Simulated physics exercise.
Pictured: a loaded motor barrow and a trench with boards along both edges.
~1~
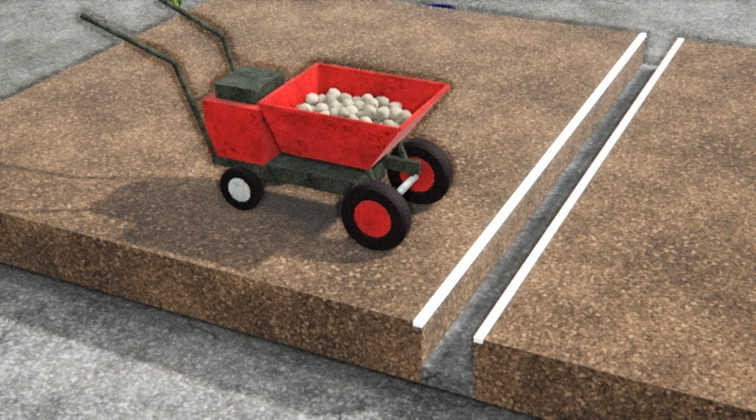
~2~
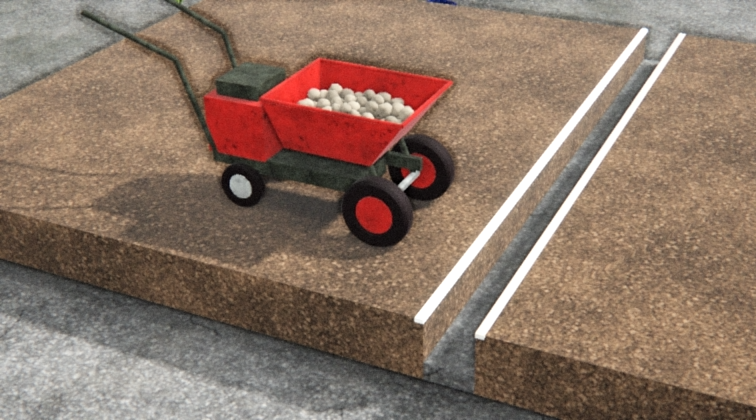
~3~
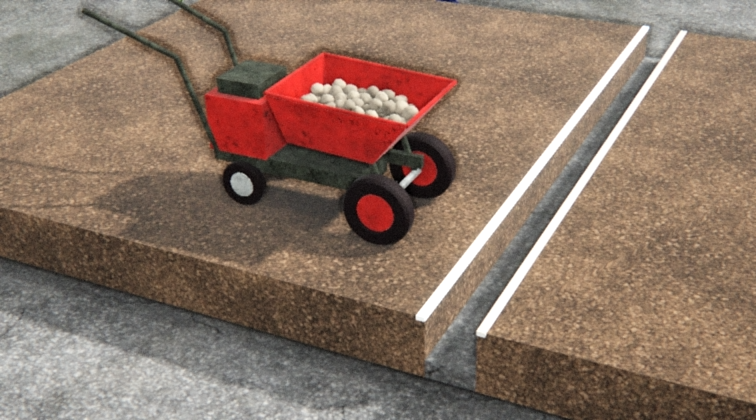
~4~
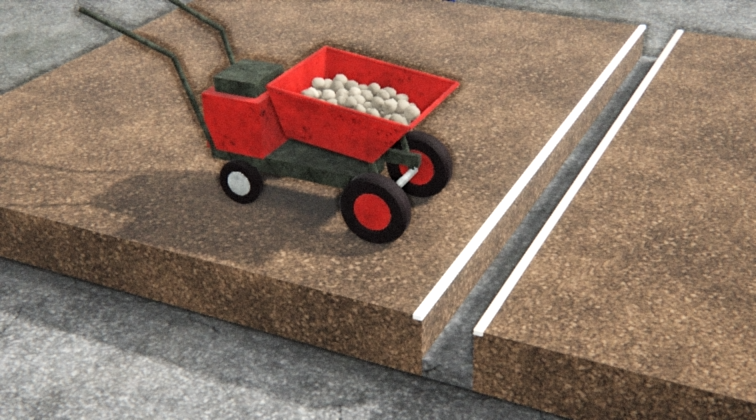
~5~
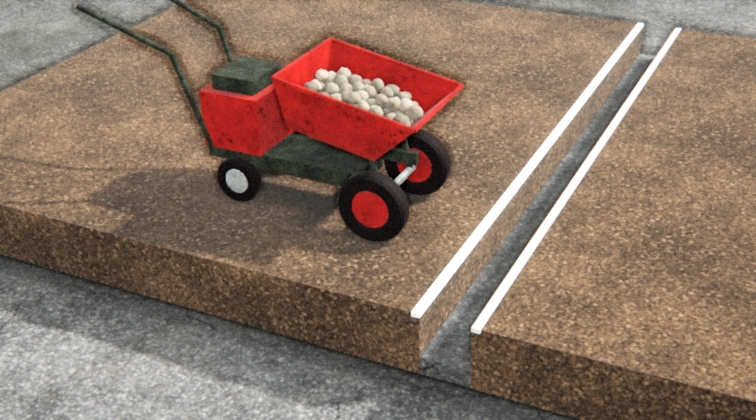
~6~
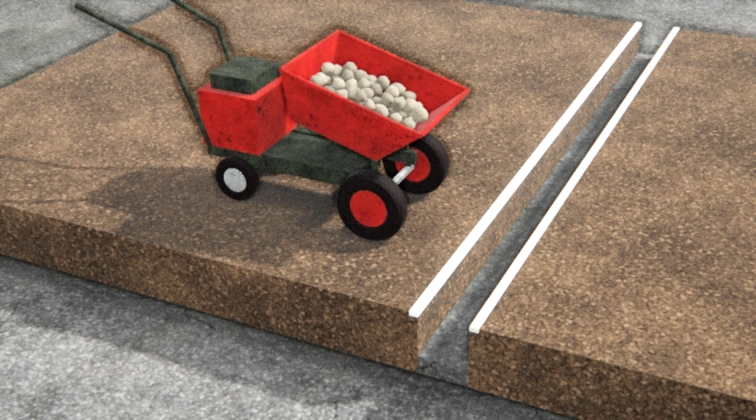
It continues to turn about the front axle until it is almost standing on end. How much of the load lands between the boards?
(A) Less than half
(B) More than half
B.
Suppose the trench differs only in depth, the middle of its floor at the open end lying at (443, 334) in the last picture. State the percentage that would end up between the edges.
I'd say roughly 60 in a hundred.
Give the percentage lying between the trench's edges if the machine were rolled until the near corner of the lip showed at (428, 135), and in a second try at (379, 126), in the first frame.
20 and 100 in a hundred, in that order.
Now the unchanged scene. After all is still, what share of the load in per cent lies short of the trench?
Around 0 %.
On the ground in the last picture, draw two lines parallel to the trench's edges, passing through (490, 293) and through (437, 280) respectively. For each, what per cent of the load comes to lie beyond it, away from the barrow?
Near 30 % and 100 %.
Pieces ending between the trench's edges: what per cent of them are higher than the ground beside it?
Roughly 0 percent of them.
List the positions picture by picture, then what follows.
In the first frame, lip of the skip at (399, 130), level; top of the load at (351, 113), river pebbles; first edge of the trench at (443, 290); far edge at (501, 305), the trench under half as wide as the skip, and about as deep as wide.
In the second frame, lip of the skip at (402, 127), level; top of the load at (353, 109).
In the third frame, lip of the skip at (406, 126), tipped barely; top of the load at (357, 106).
In the fourth frame, lip of the skip at (409, 128), tipped a little; top of the load at (342, 96).
In the fifth frame, lip of the skip at (414, 131), tipped a little; top of the load at (332, 90).
In the sixth frame, lip of the skip at (421, 136), tipped clearly; top of the load at (338, 85); first edge of the trench at (439, 280); far edge at (497, 294).
Soon after the last picture, skip tipped well over; all in the skip.
A little later, skip tipped steeply; most in the skip; a small part in or heaped over the trench; a stray few beyond it; a small part falling.
Later still, skip tipped right over; a small part in the skip; about two thirds in or heaped over the trench; about a quarter beyond it.
By the end, skip tipped right over; most in or heaped over the trench; about a quarter beyond it.
